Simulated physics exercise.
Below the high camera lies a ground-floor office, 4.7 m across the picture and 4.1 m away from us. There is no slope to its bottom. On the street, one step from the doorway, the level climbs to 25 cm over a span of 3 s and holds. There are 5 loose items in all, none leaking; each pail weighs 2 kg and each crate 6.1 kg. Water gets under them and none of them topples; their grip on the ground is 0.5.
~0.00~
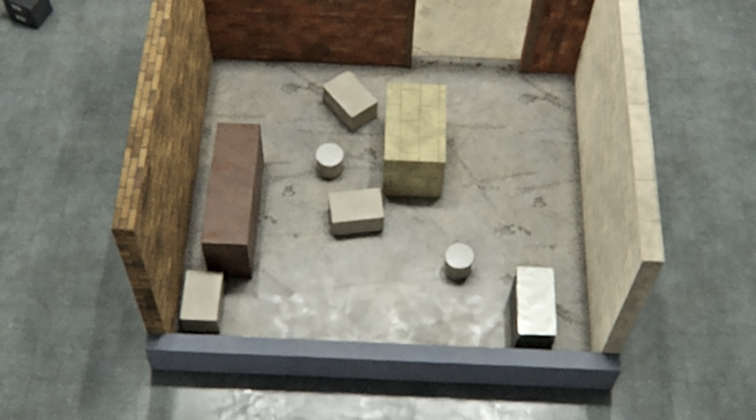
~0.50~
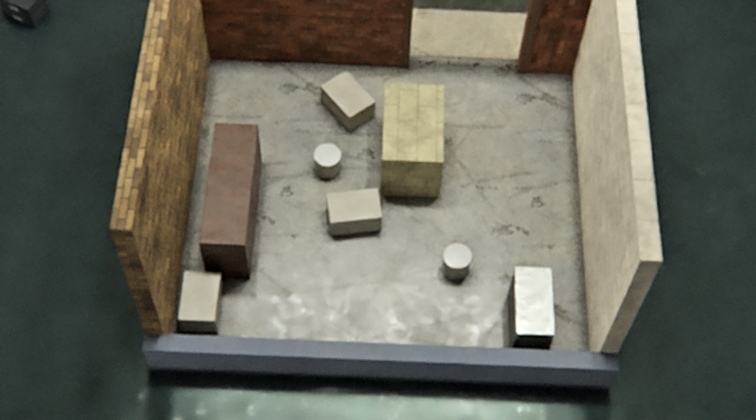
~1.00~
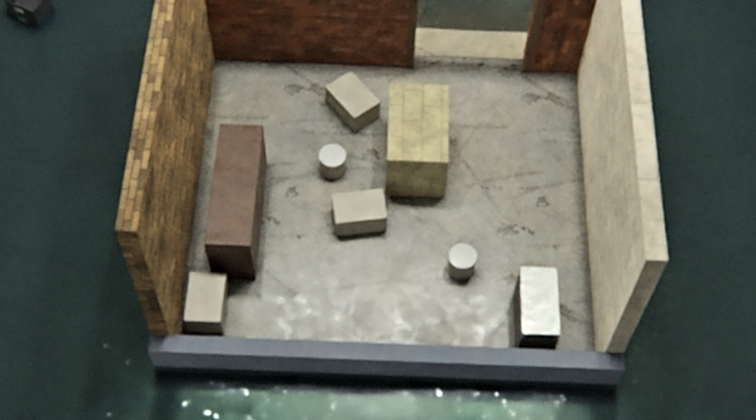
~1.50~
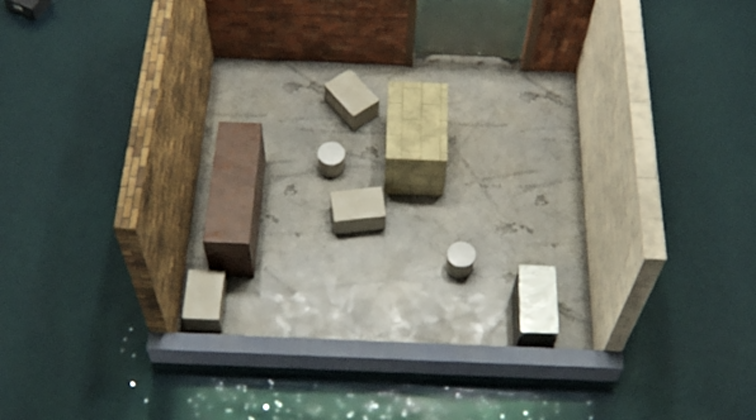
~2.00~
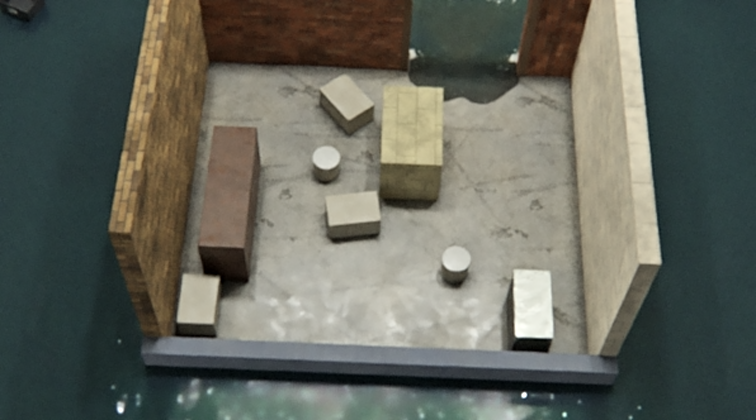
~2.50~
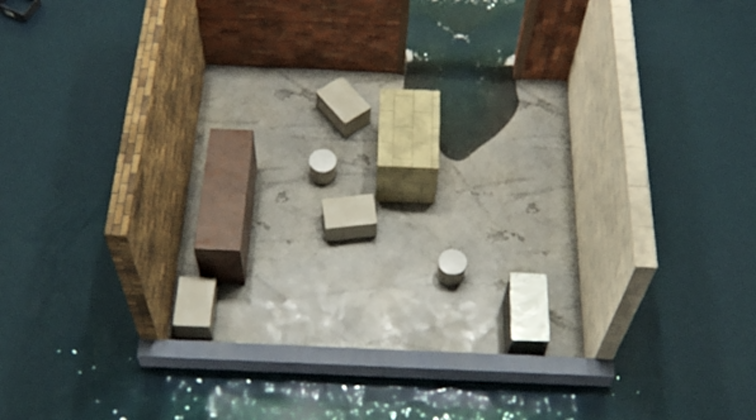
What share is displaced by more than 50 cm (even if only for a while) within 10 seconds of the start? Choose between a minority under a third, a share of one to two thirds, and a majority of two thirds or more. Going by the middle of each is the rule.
A share of one to two thirds.
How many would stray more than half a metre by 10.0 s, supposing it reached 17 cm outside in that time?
That would make 2 of them.
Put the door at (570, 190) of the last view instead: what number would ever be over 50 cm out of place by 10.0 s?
Then the count would be 4.
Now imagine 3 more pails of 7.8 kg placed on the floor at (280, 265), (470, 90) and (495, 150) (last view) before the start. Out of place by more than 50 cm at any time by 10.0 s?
The three, in order: Smaller shift, larger, larger.
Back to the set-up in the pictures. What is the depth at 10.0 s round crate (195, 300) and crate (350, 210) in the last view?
First about 20 cm, second about 4 cm.
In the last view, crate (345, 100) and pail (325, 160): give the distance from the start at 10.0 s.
Net displacement, in order: 150 cm; 10 cm.
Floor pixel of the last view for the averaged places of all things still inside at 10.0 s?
Somewhere near (286, 208).
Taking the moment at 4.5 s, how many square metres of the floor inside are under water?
That flooded area is roughly 10.0 m2.
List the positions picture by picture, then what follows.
In the first frame, a pail at (330, 154) rests on the ground; a crate at (350, 93), on the bottom; water covers 0.0 m2; 0 of 5 have shifted.
In the second frame, a pail at (327, 155), on the bottom; a crate at (348, 94), on the bottom; water covers 0.0 m2; 0 of 5 have shifted.
In the third frame, a pail at (332, 155) rests on the ground; a crate at (353, 94), on the bottom; water covers 0.0 m2; 0 of 5 have shifted.
In the fourth frame, a pail at (331, 153), on the bottom; a crate at (352, 92), on the bottom; water covers 0.0 m2; 0 of 5 have shifted.
In the fifth frame, a pail at (326, 158) rests on the ground; a crate at (347, 97), on the bottom; 0.4 m2 under water; 0 of 5 have shifted.
In the sixth frame, a pail at (323, 160), on the bottom; a crate at (343, 99), on the bottom; 1.3 m2 under water; 0 of 5 have shifted.
After 3.5 s 0 of 5 are over 50 cm from their spots; 0 afloat.
After 4.5 s 2 of 5 are over 50 cm from their spots; 0 afloat.
After 7.0 s 2 of 5 are over 50 cm from their spots; 1 afloat.
After 10.0 s 2 of 5 are over 50 cm from their spots, and 2 have been at some point; 5 afloat.
